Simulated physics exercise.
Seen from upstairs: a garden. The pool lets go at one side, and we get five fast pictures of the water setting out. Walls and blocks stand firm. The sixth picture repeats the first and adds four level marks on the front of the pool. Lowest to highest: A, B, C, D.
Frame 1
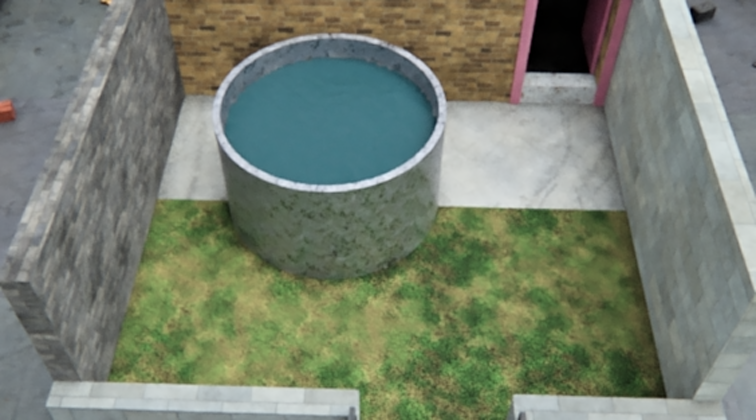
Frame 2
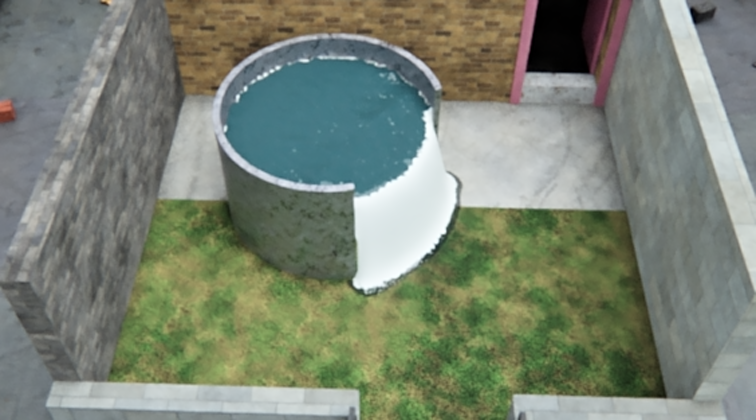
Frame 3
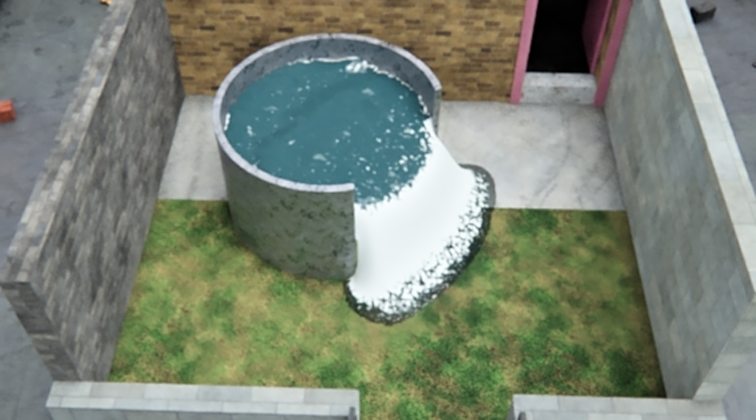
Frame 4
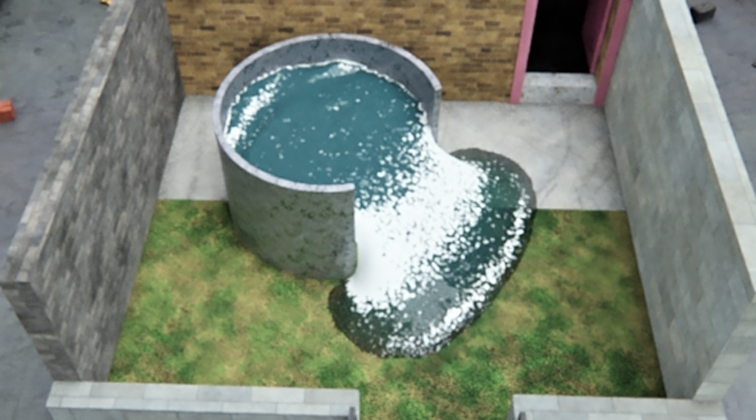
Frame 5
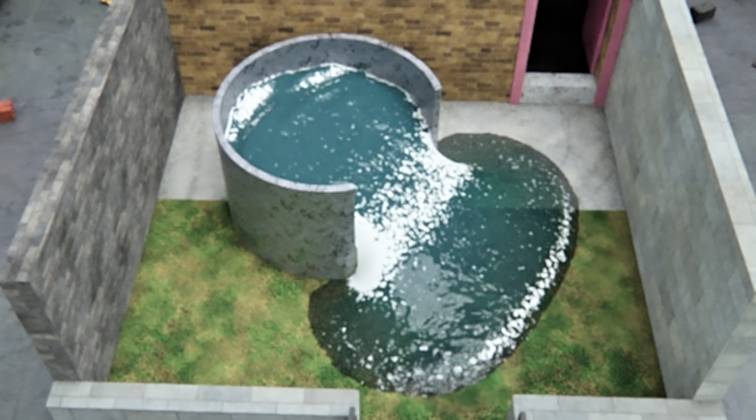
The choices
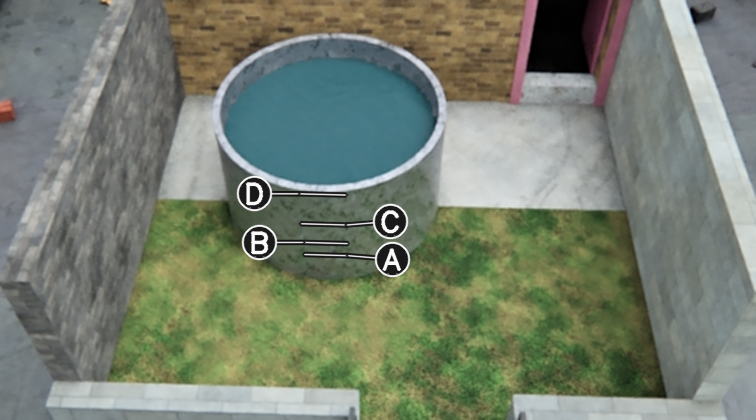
At the start, seen from above, a round stone pool of still blue water stands in a walled yard of patchy grass and paving. The pool's right front side opens and white, foaming water pours through the gap, then spreads outward in a widening dark sheet across the grass and paving.
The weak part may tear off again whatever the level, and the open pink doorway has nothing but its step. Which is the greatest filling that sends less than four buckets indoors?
C.
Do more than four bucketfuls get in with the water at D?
Yes, it does.
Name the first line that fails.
Here it is line D.
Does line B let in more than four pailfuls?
No, not at all.
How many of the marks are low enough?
Three of the four.
In white, A at (326, 255); B at (325, 243); C at (324, 224); D at (321, 194); from the bottom up A, B, C, D.
If A is chosen, nothing gets over.
If B is chosen, nothing gets over.
If C is chosen, a splash gets over, under a bucket.
If D is chosen, about 10 bucketfuls get in.
